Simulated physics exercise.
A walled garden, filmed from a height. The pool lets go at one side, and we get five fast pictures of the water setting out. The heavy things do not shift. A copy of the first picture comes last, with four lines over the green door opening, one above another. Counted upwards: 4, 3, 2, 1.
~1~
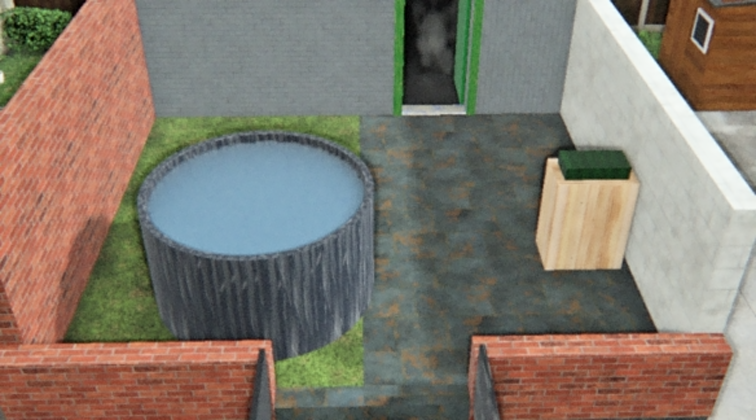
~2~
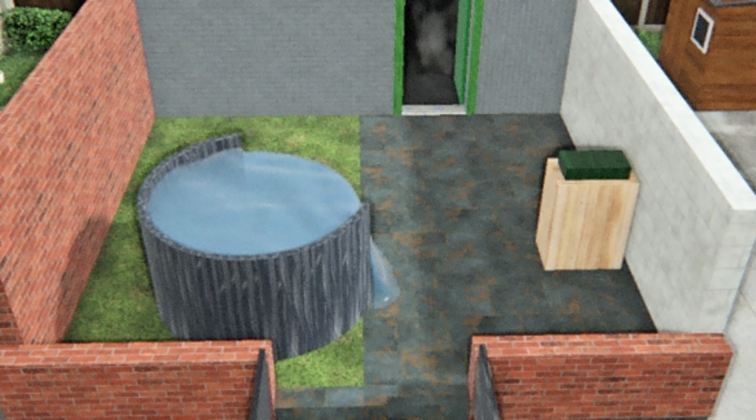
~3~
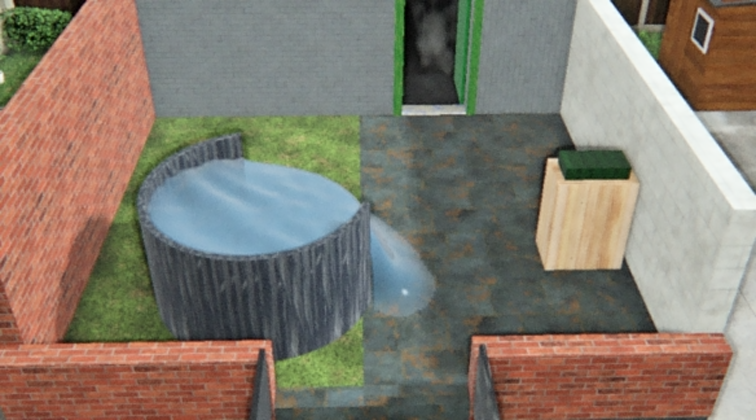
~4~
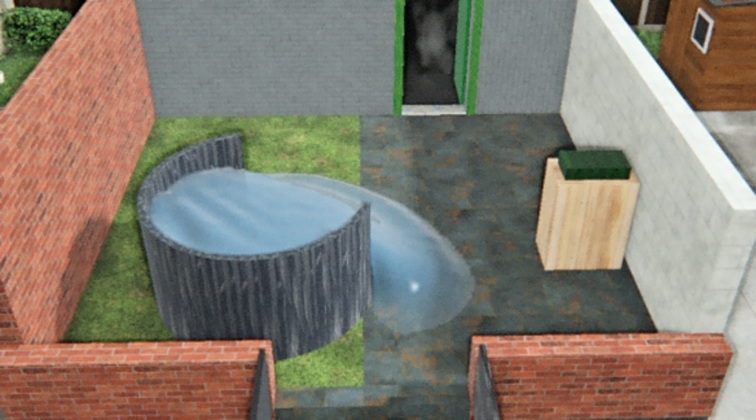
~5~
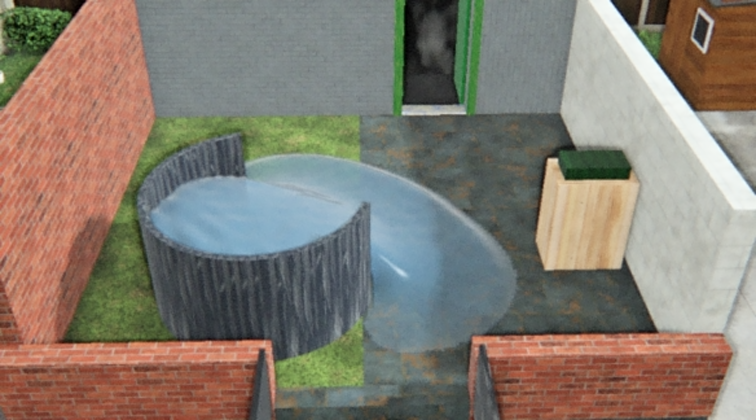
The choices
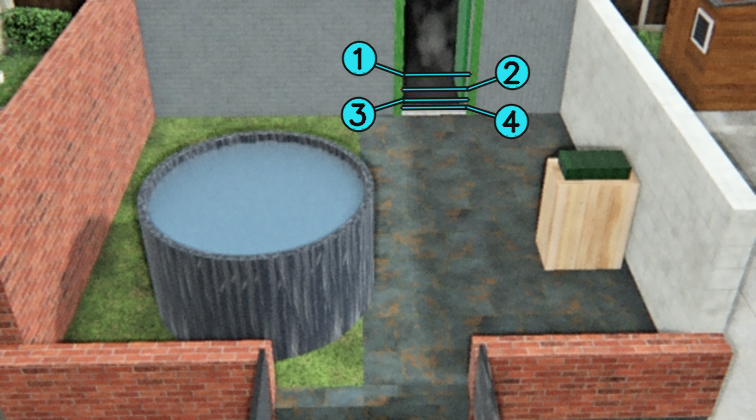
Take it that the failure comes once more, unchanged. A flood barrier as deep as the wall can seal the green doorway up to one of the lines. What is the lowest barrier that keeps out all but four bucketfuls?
2.
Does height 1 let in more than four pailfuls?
No, not at all.
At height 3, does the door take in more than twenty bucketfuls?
No, less.
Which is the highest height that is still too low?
Here it is height 3.
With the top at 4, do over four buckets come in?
Yes, it does.
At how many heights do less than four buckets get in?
Two of the four.
On the marked copy, 1 at (436, 74); 2 at (435, 89); 3 at (435, 100); 4 at (434, 107); from the bottom up 4, 3, 2, 1.
With 1, nothing gets over.
With 2, a splash gets over, under a bucket.
With 3, about 8 bucketfuls get in.
With 4, dozens of bucketfuls pour in.
